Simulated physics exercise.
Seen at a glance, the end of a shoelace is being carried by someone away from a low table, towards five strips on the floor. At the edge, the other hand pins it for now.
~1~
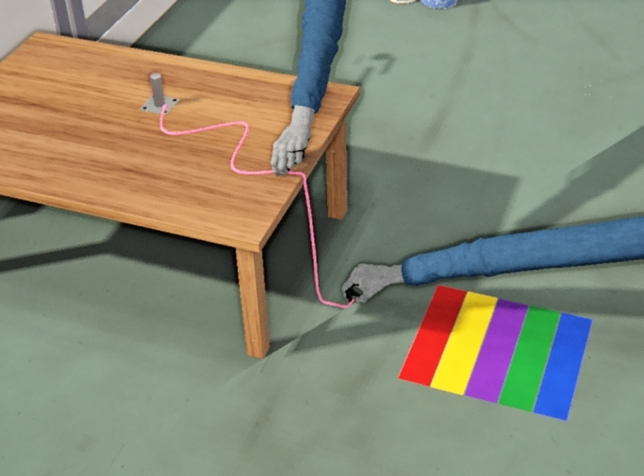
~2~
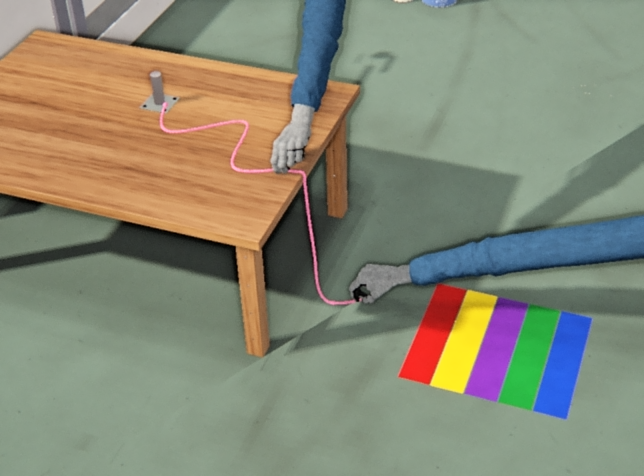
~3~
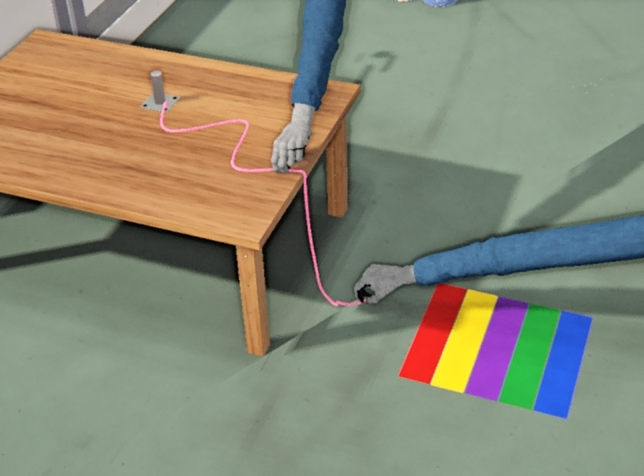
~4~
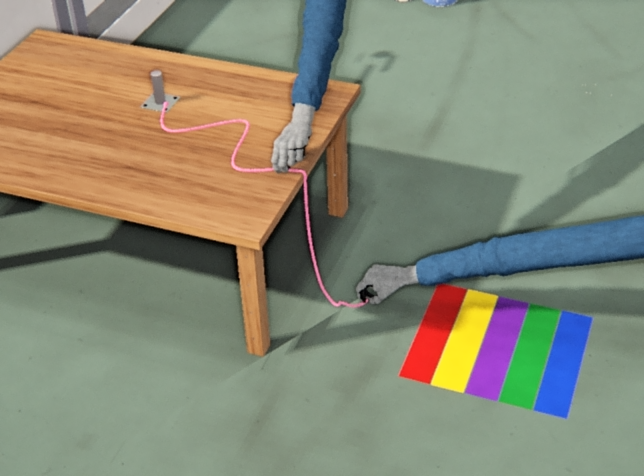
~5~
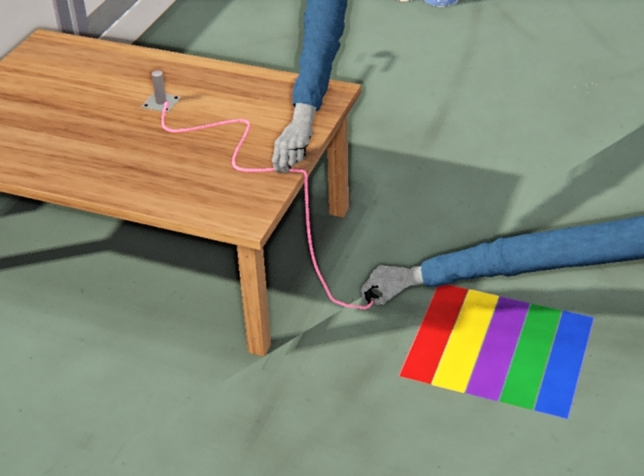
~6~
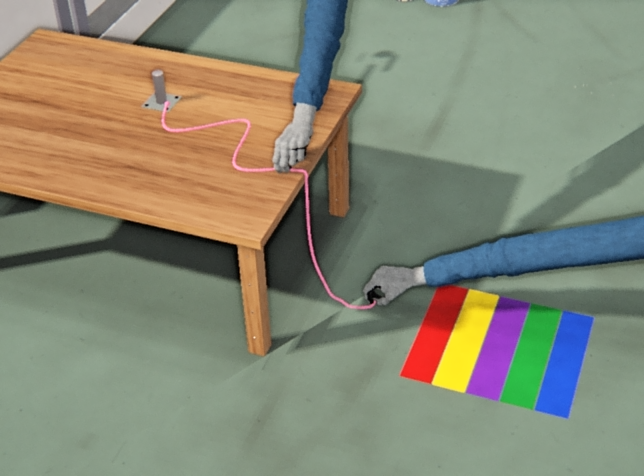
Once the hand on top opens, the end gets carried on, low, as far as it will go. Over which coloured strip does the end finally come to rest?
Over the blue strip.
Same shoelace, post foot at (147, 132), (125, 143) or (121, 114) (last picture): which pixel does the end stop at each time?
First (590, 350), then (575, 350), then (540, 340).
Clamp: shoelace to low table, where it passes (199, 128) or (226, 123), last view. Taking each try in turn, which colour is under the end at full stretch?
Green; green.
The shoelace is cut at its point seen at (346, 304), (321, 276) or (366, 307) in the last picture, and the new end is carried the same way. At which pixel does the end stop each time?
I'd expect it near (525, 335) on the first try, near (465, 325) on the second and near (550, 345) on the third.
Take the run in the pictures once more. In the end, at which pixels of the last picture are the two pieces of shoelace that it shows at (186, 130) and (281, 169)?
They go to (223, 121) and to (381, 201).
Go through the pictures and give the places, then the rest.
The first picture shows end (353, 299); red (421, 364); yellow (454, 372); purple (487, 380); green (521, 389); blue (555, 397).
The second picture shows end (361, 300); shoelace through (162, 125) (226, 123) (235, 153) (288, 171) (310, 225) (318, 286).
The third picture shows end (365, 300).
The fourth picture shows end (367, 300); shoelace through (162, 124) (227, 122) (236, 152) (289, 170) (308, 224) (321, 285).
The fifth picture shows end (372, 301).
The sixth picture shows end (375, 302); shoelace through (164, 124) (228, 122) (237, 152) (290, 170) (308, 223) (325, 285).
Early on, end near (507, 333); over purple.
Midway, end near (548, 342); over green.
At the end of the slack, end near (574, 348); over blue. It gets as far as the blue strip.
